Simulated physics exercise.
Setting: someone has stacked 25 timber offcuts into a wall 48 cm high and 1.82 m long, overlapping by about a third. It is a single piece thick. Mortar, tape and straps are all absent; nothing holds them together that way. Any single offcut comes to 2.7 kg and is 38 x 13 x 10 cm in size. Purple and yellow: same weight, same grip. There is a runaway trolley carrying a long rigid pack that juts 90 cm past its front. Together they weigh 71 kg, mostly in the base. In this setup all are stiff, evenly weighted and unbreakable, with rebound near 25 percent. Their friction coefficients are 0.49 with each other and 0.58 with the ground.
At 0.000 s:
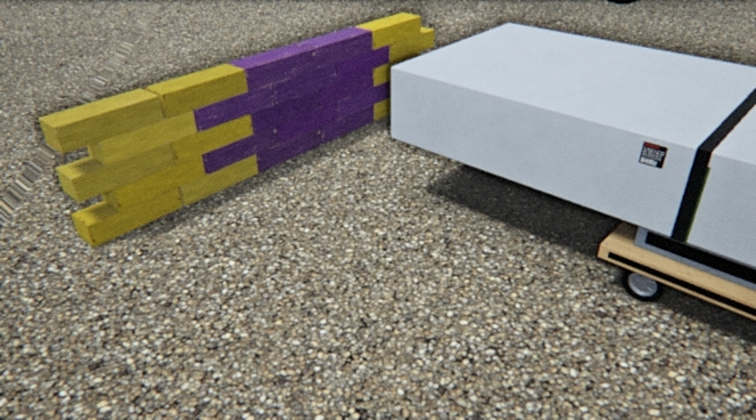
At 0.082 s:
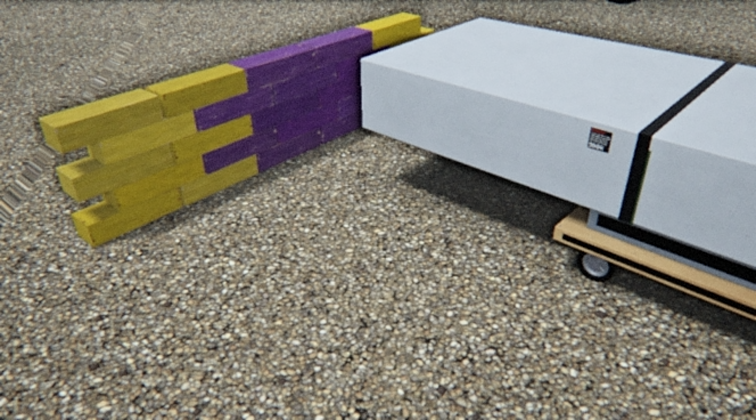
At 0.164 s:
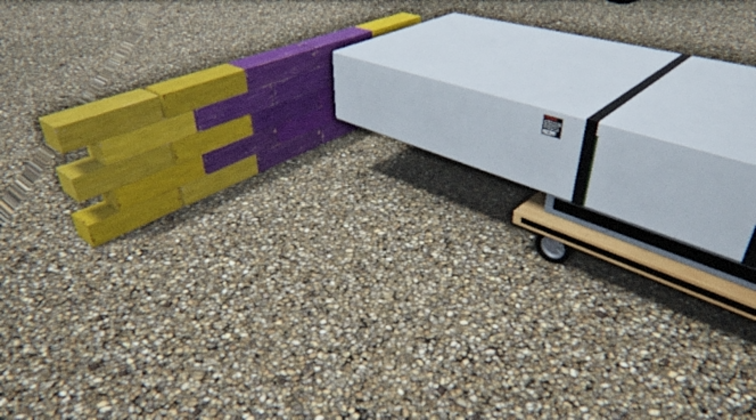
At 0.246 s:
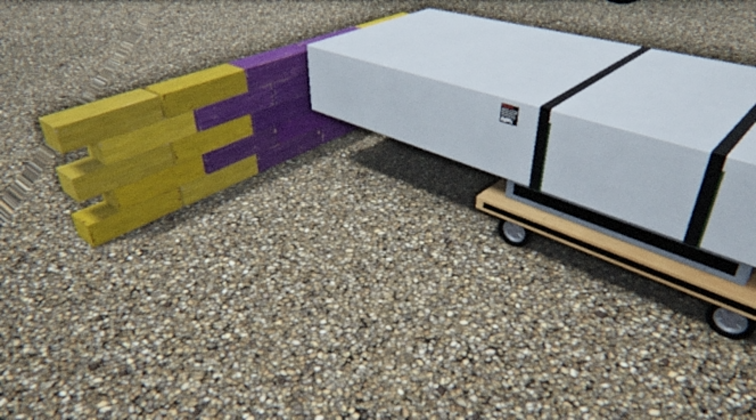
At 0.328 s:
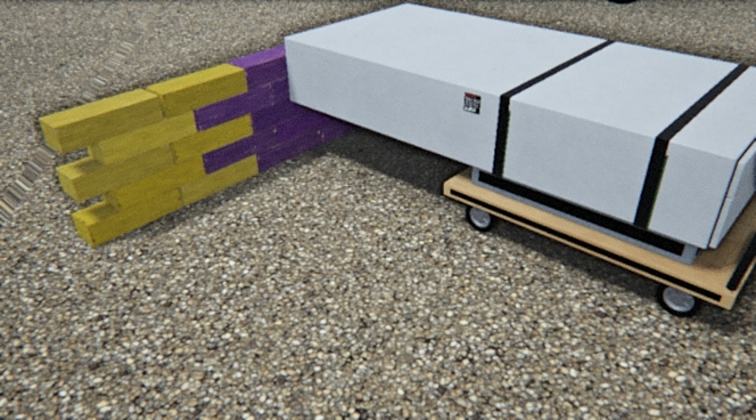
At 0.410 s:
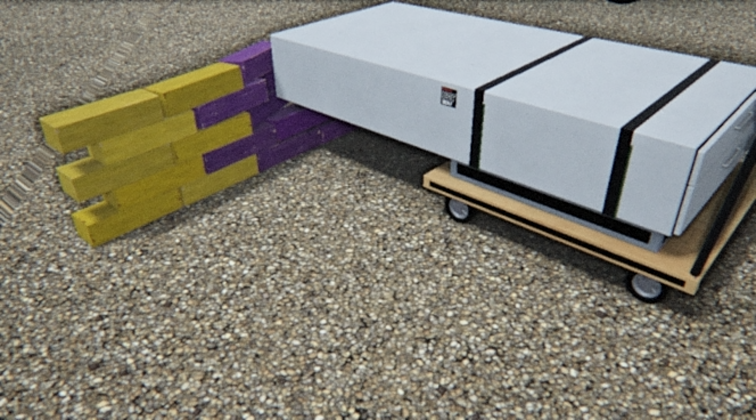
A big white box strapped to a wheeled wooden trolley slid leftward toward a yellow and purple wall of wooden blocks, then pushed slightly into its far part, shifting some of the purple blocks.
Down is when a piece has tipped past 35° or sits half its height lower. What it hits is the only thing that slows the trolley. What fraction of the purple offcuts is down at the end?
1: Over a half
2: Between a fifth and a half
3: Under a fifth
1.
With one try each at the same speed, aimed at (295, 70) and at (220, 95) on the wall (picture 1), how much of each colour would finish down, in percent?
First try then second: Yellow 30 and 50, purple 80 and 40 per cent.
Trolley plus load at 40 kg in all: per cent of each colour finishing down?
Yellow 40, purple 80 per cent.
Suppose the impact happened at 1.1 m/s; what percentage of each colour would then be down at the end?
Result - yellow: 50%; purple: 80%.
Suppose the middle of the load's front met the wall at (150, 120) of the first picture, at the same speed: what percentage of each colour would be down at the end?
Yellow 50 %, purple 10 %.
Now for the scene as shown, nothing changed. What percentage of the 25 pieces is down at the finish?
Something near 55 percent.
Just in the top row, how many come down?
Count: 4.
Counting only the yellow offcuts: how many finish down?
Yellow: 5.
After 0.52 s, load 24 cm past the wall's line, still rolling; 4 of the 12 purple offcuts down (7 of 25 in all colours); top purple offcut 17° from how it stood, 9 cm lower; top yellow offcut 7° from how it stood, 9 cm lower.
After 0.76 s, load 52 cm past the wall's line, still rolling; 8 of the 12 purple offcuts down (12 of 25 in all colours); top purple offcut on its side; top yellow offcut on its side.
After 1.34 s, load 1.09 m past the wall's line, still rolling; 8 of the 12 purple offcuts down (13 of 25 in all colours); top purple offcut upside down; top yellow offcut upside down.
In the end (2.3 s), load 1.22 m past the wall's line, stopped; 9 of the 12 purple offcuts down (14 of 25 in all colours); top purple offcut upside down; top yellow offcut upside down. That is 75 per cent. From the last view, middles, top purple offcut near (221, 76), top yellow offcut near (264, 47).
